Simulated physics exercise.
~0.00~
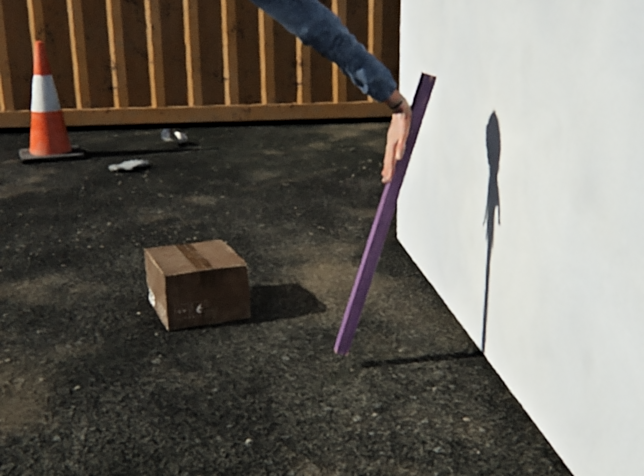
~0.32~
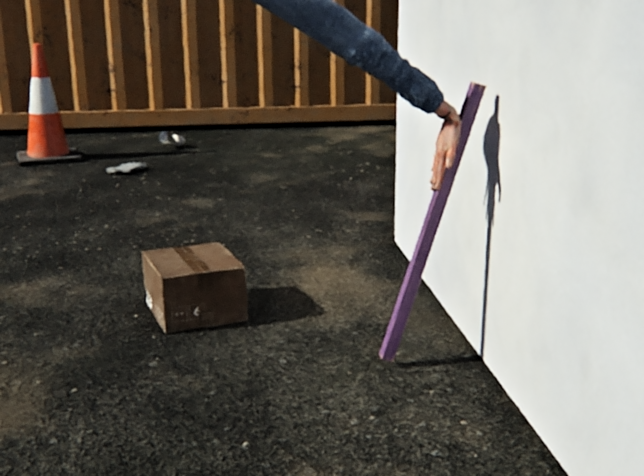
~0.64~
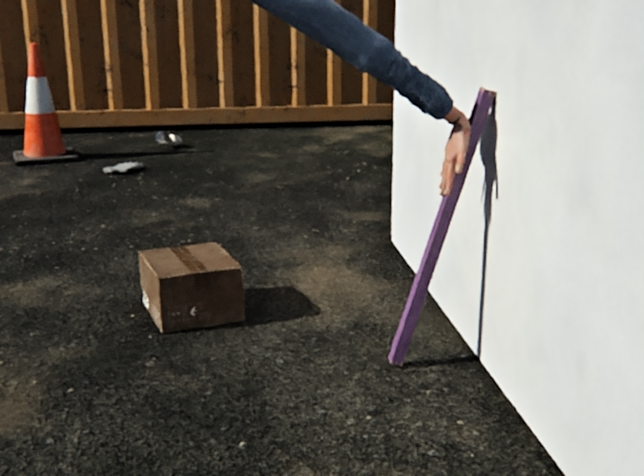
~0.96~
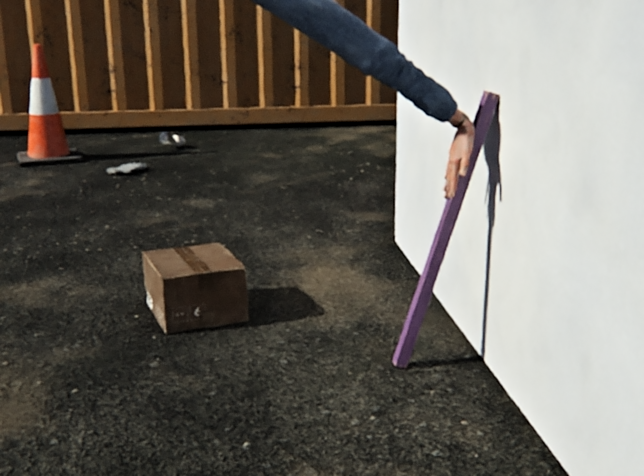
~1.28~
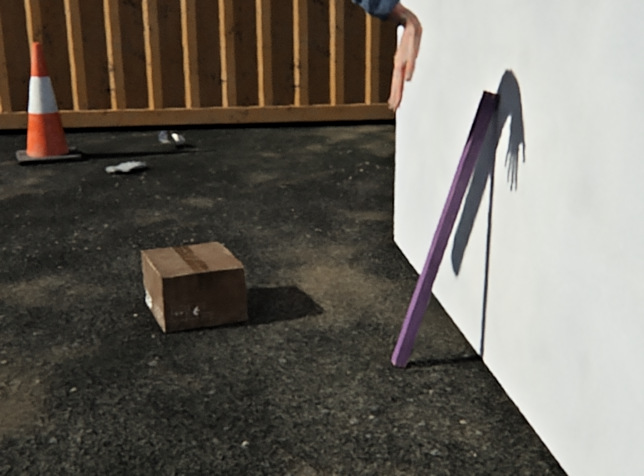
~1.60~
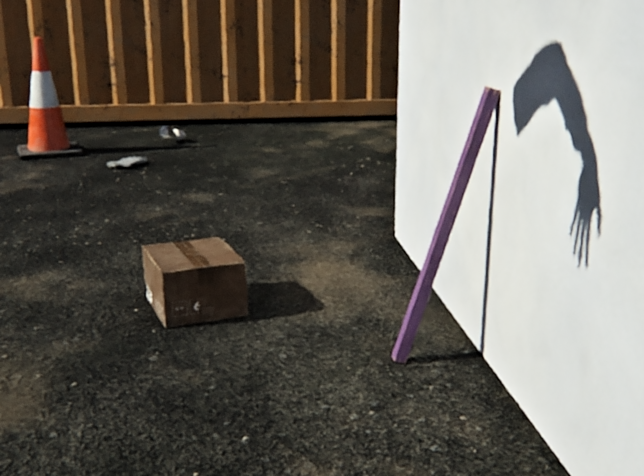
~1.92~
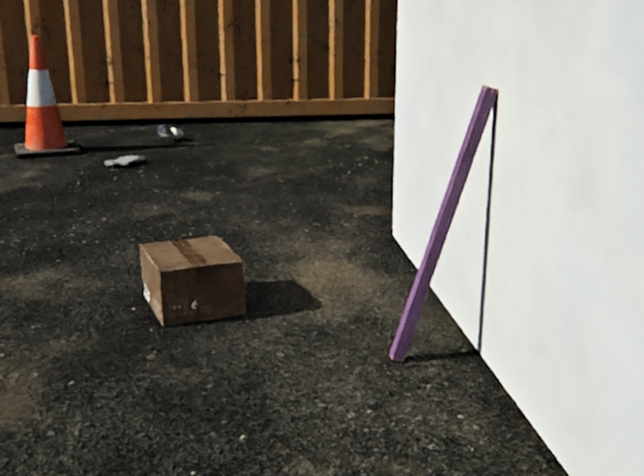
On a dark paved yard with a wooden fence behind and a white wall at the right, a brown box sits near an orange and white cone. A hand at the end of a blue sleeve holds a long purple pole at a slant, its shadow falling on the wall. The hand moves the pole a short way right until its top meets the wall. It steadies the pole there, then lets go and draws back, its shadow sliding across the wall before disappearing. The pole stays leaning against the wall, and the box remains in its place.
